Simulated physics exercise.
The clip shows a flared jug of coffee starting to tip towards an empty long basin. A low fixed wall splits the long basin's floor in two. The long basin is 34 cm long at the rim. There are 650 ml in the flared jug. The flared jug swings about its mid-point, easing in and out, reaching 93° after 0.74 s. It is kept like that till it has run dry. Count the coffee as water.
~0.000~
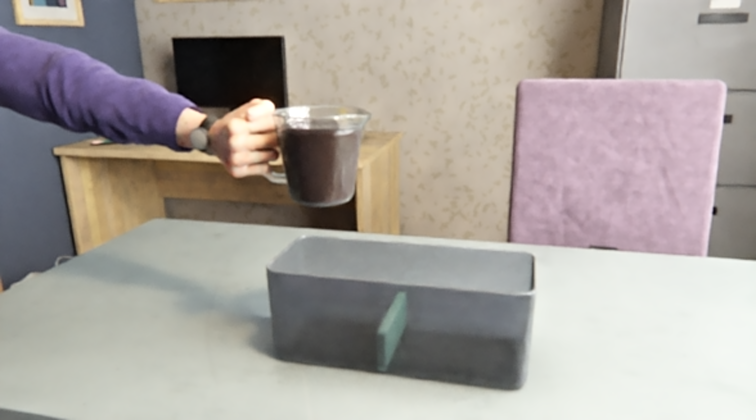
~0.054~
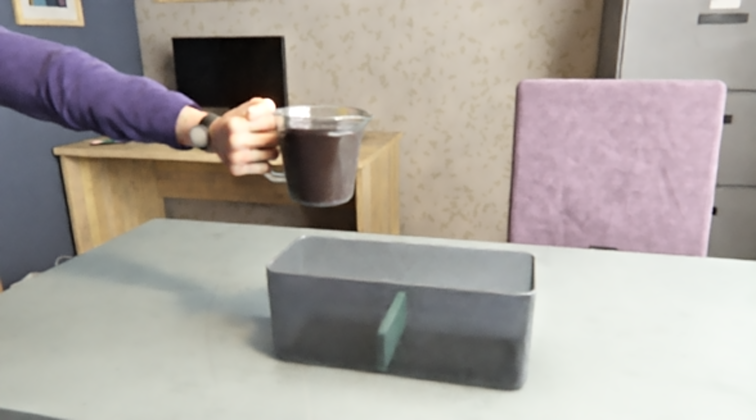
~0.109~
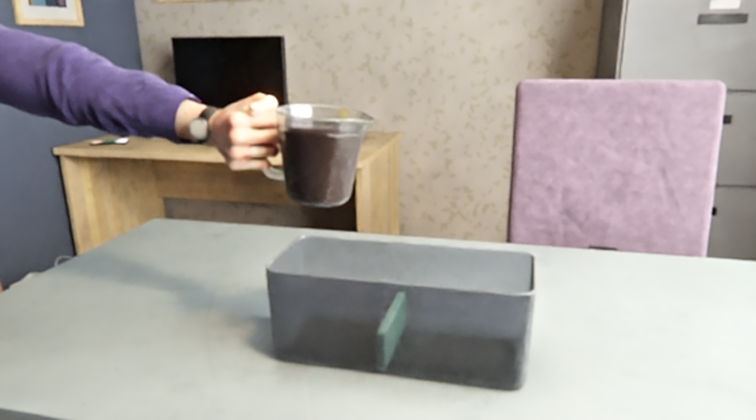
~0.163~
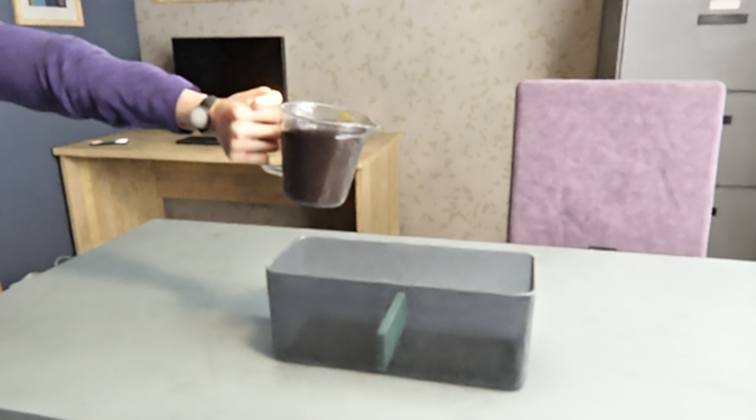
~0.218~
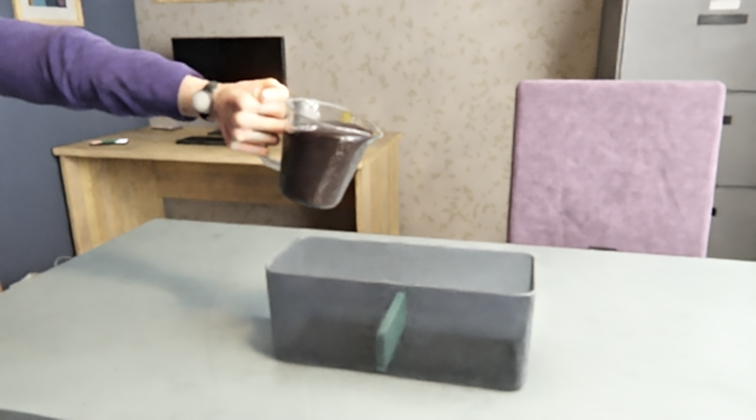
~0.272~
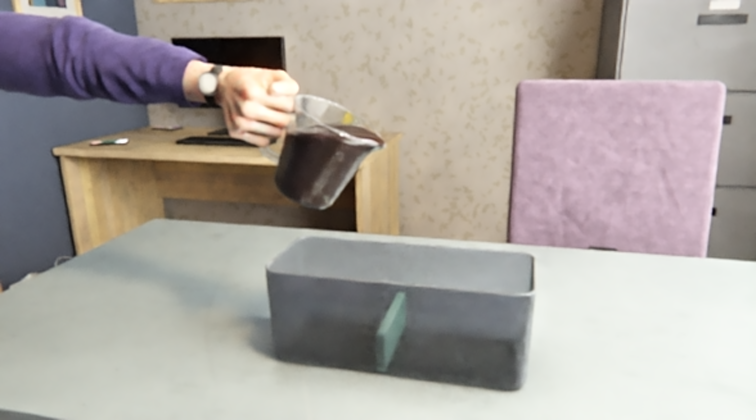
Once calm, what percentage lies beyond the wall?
Roughly 96 per cent is past the wall.
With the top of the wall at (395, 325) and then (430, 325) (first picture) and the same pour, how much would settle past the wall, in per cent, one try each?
First 90, then 50 per cent.
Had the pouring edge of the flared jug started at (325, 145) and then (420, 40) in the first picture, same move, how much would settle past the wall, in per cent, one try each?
First 10, then 90 per cent.
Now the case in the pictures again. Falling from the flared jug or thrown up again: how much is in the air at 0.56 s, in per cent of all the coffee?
Near 24 in a hundred.
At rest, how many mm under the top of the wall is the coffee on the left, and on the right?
Left about 54 mm, right about 26 mm.
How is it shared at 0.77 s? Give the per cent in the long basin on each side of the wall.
Left about 1, right about 64.
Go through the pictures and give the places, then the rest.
In the first picture, tilt 0°; pouring edge (372, 114); surface from (283, 124) to (362, 126); the long basin's rim runs from (283, 252) to (535, 273); the wall's top is at (393, 312).
In the second picture, tilt 1°; pouring edge (373, 116); surface from (283, 123) to (362, 126).
In the third picture, tilt 5°; pouring edge (376, 120); surface from (286, 123) to (363, 128).
In the fourth picture, tilt 11°; pouring edge (379, 126); surface from (288, 123) to (367, 131).
In the fifth picture, tilt 19°; pouring edge (383, 136); surface from (291, 126) to (375, 134).
In the sixth picture, tilt 28°; pouring edge (385, 147); surface from (293, 131) to (383, 142); 1 per cent is over the edge.
Then, 0.56 s in, the tilt is 80° and 59 per cent is still to pour, 0 is left of the wall and 16 right of it.
Then, 0.77 s in, the tilt is 93° and 18 per cent is still to pour, 1 is left of the wall and 64 right of it.
Then, 1.00 s in, the tilt is 93° and 4 per cent is still to pour, 2 is left of the wall and 91 right of it.
Then, 1.24 s in, the tilt is 93° and 1 per cent is still to pour, 2 is left of the wall and 96 right of it.
Finally, 3 per cent lies left of the wall, 96 right of it and 1 outside.
